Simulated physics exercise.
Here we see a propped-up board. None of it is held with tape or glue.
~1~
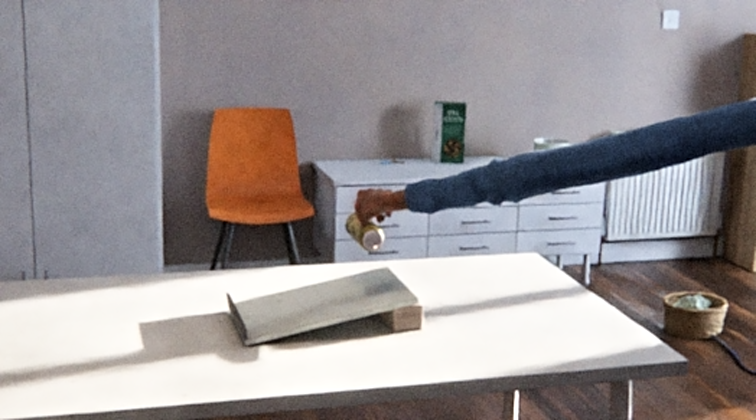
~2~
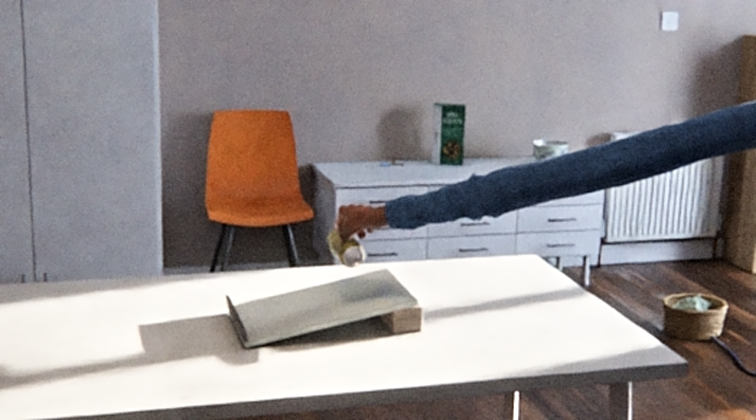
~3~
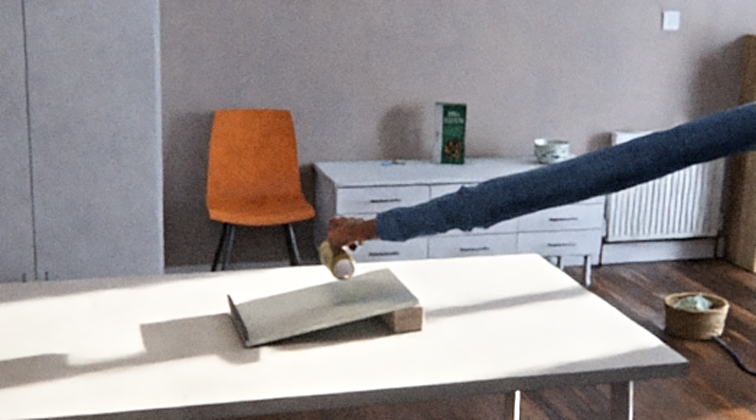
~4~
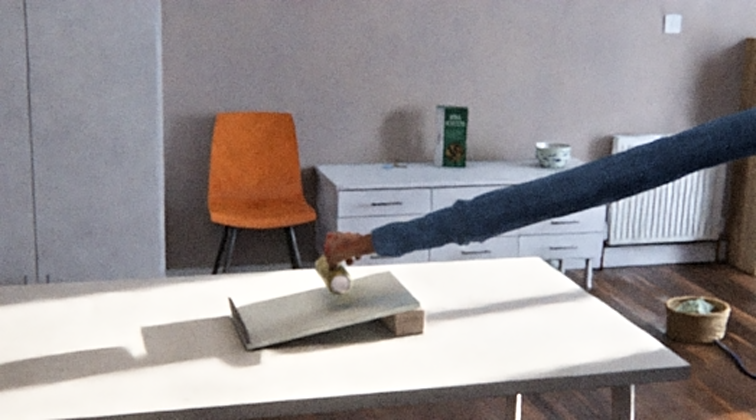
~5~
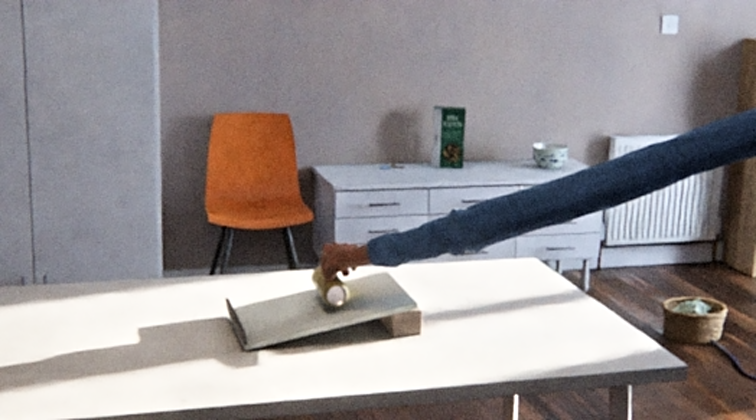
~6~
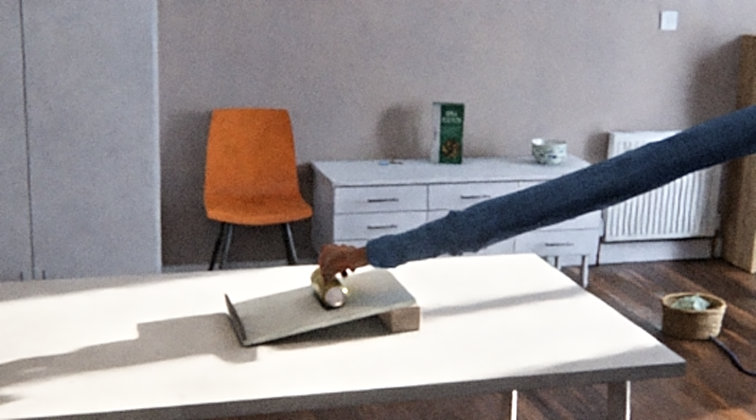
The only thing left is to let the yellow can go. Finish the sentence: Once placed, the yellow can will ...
Once placed, the yellow can will make its way down the slope.
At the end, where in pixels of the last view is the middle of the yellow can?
Looks like it settles somewhere around (248, 306).
Then, 0.50 s on from there, yellow can shifted about its own width near (294, 295).
Then, 0.70 s on from there, yellow can shifted well along near (251, 305).
In the end, moved from the start, yellow can. At the end, from the last picture's camera, yellow can near (249, 306). The yellow can runs down the board.
